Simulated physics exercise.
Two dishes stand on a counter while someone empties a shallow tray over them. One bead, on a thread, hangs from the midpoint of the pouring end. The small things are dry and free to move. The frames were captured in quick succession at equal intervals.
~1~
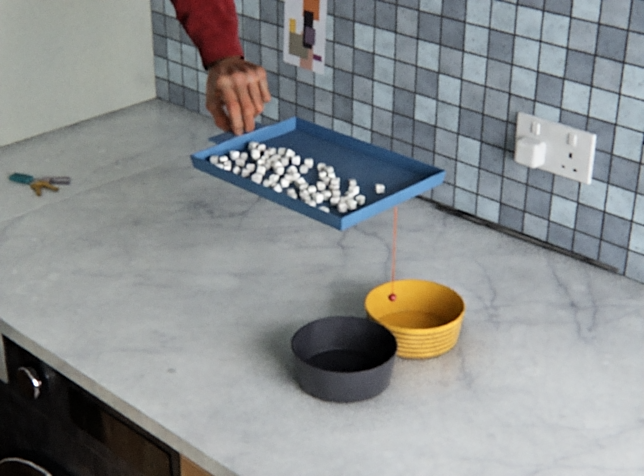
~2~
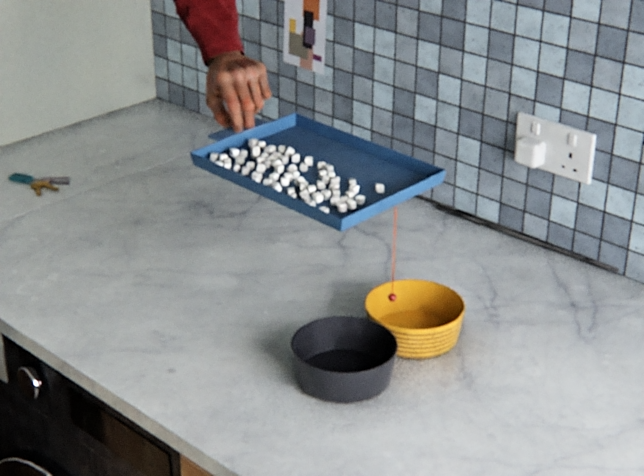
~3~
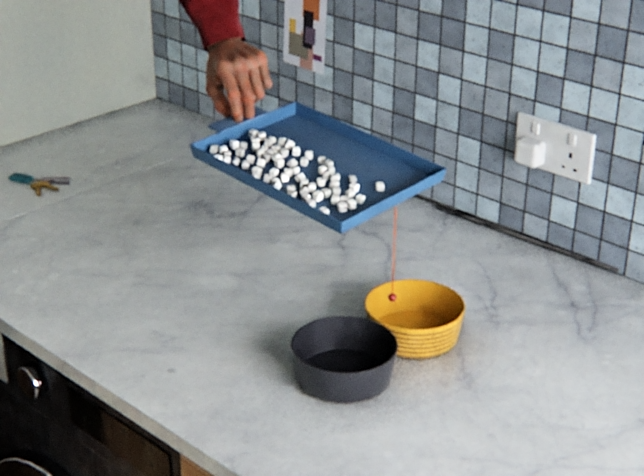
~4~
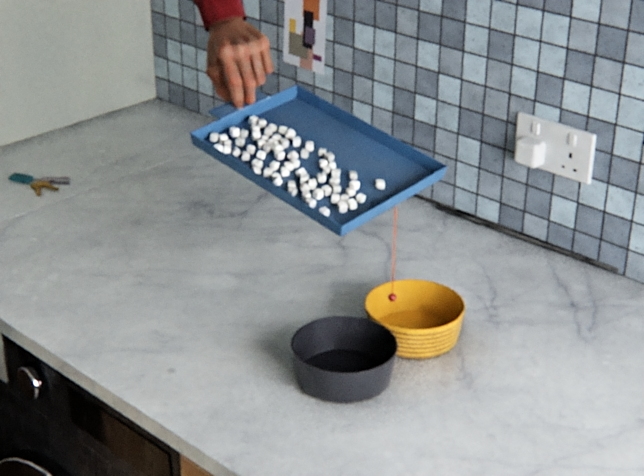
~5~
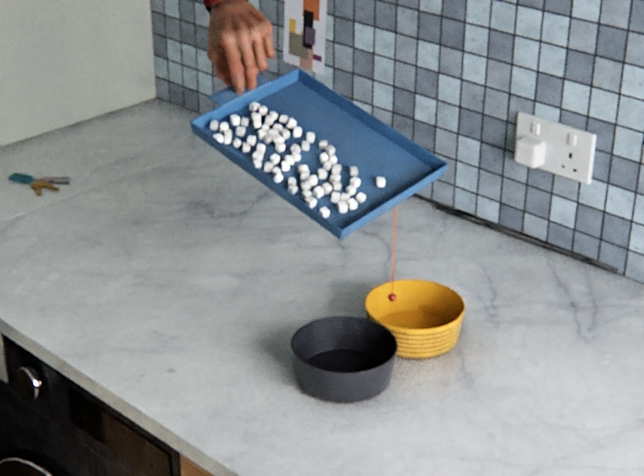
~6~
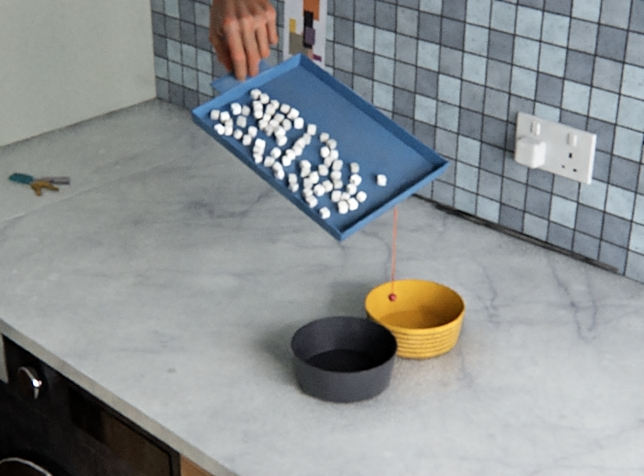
A hand gradually raises and tilts a blue tray of white cubes above two bowls.
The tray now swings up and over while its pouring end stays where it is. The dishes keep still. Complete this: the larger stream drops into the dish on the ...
... left.
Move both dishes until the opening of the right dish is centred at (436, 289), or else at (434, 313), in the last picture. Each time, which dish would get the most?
The leftmost dish, then the leftmost dish.
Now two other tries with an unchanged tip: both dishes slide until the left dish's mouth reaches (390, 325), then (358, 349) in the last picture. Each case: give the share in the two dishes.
Near 50 and 90 percent respectively.
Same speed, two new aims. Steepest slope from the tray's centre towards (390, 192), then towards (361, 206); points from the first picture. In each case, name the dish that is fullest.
First case: The dish at right. Second case: The dish at left.
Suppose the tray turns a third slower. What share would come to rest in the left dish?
It would be close to 90 per cent.
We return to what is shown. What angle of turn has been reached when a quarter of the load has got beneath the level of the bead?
It's turned some 105 degrees by then.
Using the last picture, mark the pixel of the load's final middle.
Somewhere around (349, 370) in the last picture.
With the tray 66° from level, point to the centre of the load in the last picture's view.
The middle of the load sits near (328, 201).
Soon, tray tipped steeply; nearly all on the tray; a stray few in the air.
A while on, tray tipped past a quarter turn; most on the tray; about a quarter in the left dish; a stray few outside both; a stray few in the air.
Towards the end, tray tipped past a quarter turn; nearly all in the left dish; a stray few in the right dish; a small part outside both.
Finally, tray tipped past a quarter turn; nearly all in the left dish; a stray few in the right dish; a small part outside both.
